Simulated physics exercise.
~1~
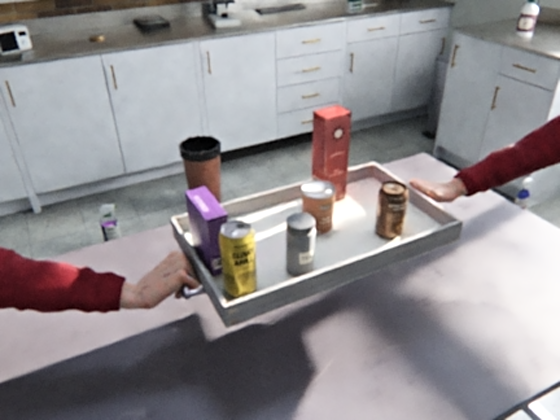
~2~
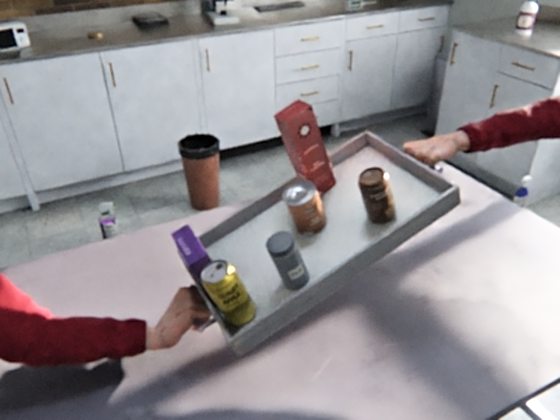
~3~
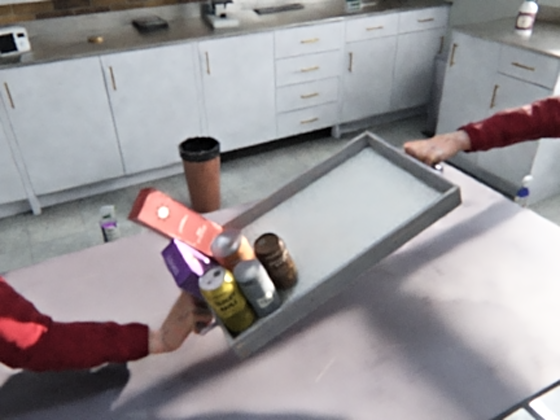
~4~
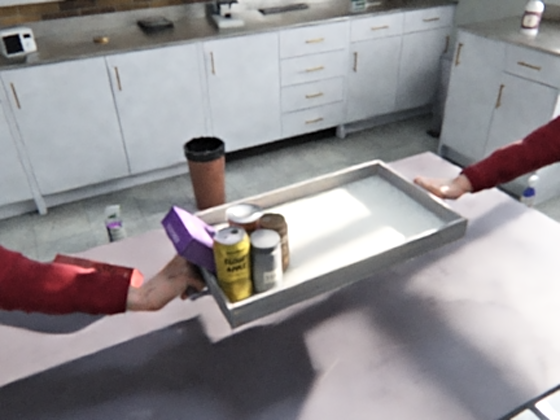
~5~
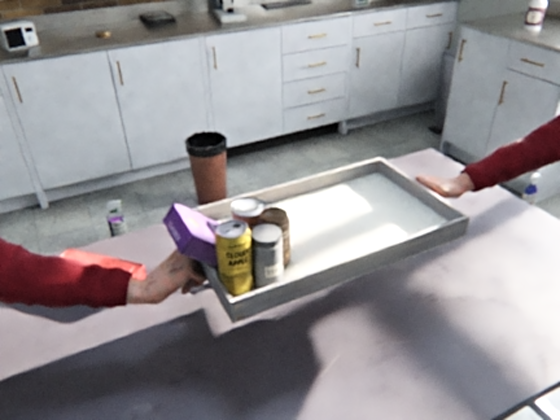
Two hands tipping a tray left, sending cans and cartons sliding, the red carton going overboard, then levelling it, yellow can unmoved.
